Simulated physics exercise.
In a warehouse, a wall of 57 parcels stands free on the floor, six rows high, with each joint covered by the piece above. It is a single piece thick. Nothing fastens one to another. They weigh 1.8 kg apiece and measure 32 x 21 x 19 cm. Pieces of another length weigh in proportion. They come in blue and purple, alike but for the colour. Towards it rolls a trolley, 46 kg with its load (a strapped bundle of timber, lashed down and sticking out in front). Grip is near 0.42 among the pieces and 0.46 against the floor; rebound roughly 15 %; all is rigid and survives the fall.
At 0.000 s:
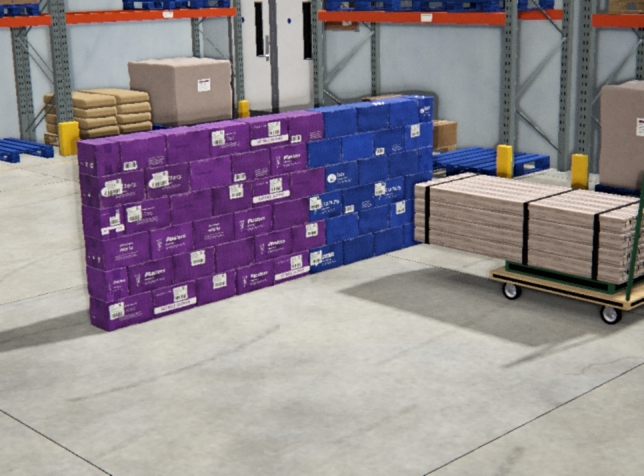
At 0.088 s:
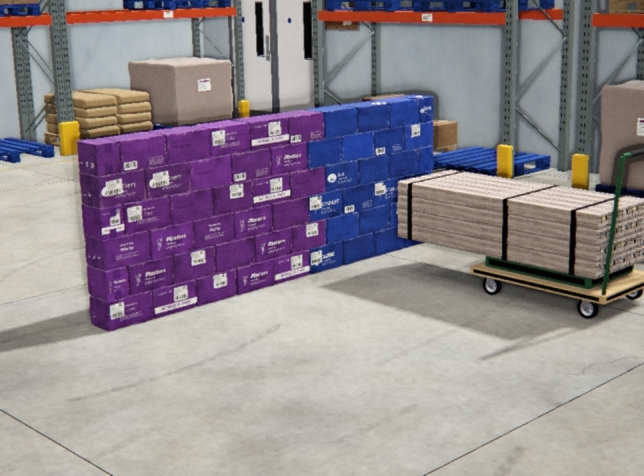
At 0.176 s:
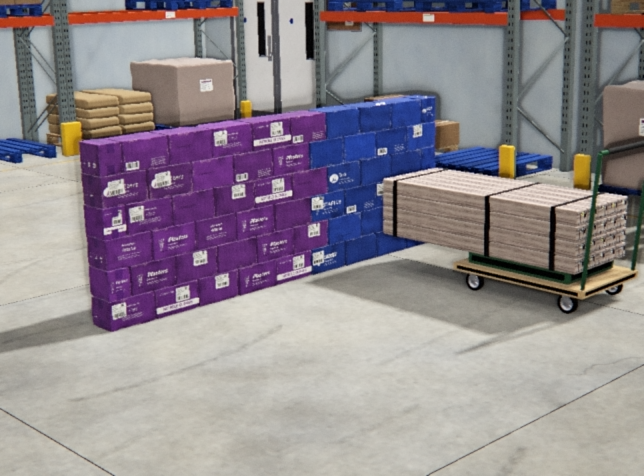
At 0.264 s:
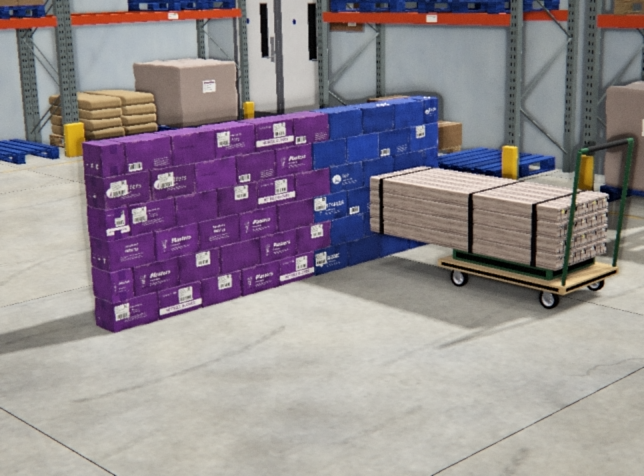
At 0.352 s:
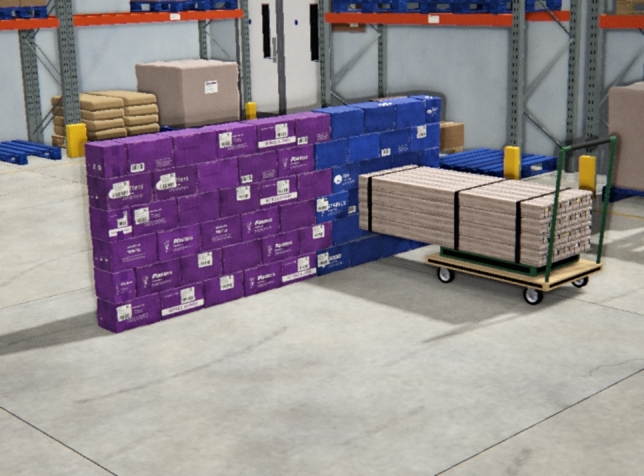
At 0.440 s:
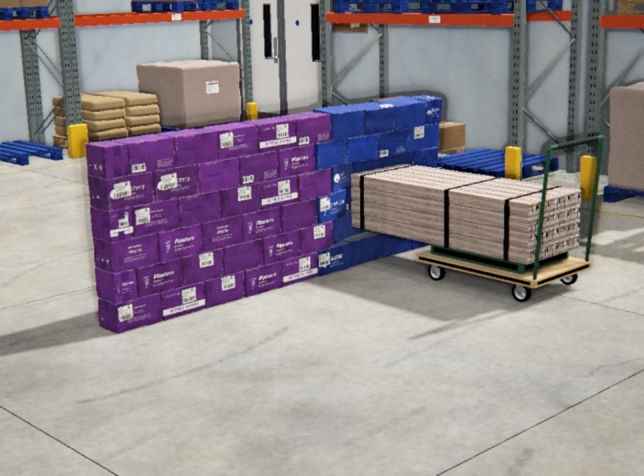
A trolley loaded with long, strapped bundles rolled leftward across the warehouse floor toward a wall of purple and blue boxes, and its overhanging load pushed into the blue end, shifting some boxes slightly.
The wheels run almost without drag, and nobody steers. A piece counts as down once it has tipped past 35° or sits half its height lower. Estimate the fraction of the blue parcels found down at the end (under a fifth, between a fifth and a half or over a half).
The part is over a half.
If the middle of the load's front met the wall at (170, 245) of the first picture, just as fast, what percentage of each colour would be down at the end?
In that case purple 60, blue 0 per cent.
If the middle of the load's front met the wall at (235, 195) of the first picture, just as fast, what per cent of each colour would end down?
In that case purple 40, blue 0 per cent.
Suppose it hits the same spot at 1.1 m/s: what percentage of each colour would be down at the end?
Then purple 10, blue 80 per cent.
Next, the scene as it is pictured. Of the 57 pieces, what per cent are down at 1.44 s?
By then 40 per cent.
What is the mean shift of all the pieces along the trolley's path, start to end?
About 35 cm.
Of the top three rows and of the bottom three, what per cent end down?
From the top 60, from the bottom 30 per cent.
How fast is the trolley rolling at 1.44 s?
Roughly 0.1 m/s.
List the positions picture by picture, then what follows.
In the first picture (each place is the centre of the face we see best; the camera pans a little), load (421, 203) 57 cm short of the wall; top blue parcel (427, 110); top purple parcel (307, 129); all as stacked.
The second picture shows load (404, 199) 41 cm short of the wall; top blue parcel (427, 110).
The third picture shows load (389, 197) 25 cm short of the wall; top blue parcel (429, 110).
The fourth picture shows load (375, 195) 9 cm short of the wall; top blue parcel (432, 111).
The fifth picture shows load (364, 192) 47 mm into the wall's line; top blue parcel (434, 111); 9 have shifted.
The sixth picture shows load (356, 191) 14 cm into the wall's line; top blue parcel (434, 112) tilted 3°; top purple parcel (314, 130); steepest lean 6°, the parcel at (363, 149); 19 have shifted.
By 0.90 s, load 46 cm past the wall's line, still rolling; 5 of the 24 blue parcels down (5 of 57 in all colours); top blue parcel tilted 16°; top purple parcel tilted 12°.
By 1.44 s, load 57 cm past the wall's line, still rolling; 20 of the 24 blue parcels down (24 of 57 in all colours); top blue parcel on its side; top purple parcel tilted 54°, 61 cm lower.
When it is over (2.9 s), load 25 cm past the wall's line, still rolling; 20 of the 24 blue parcels down (24 of 57 in all colours); top blue parcel on its side; top purple parcel upside down. That is 83 per cent. In pixels of the last frame, middles, top blue parcel near (305, 202), top purple parcel near (50, 259).
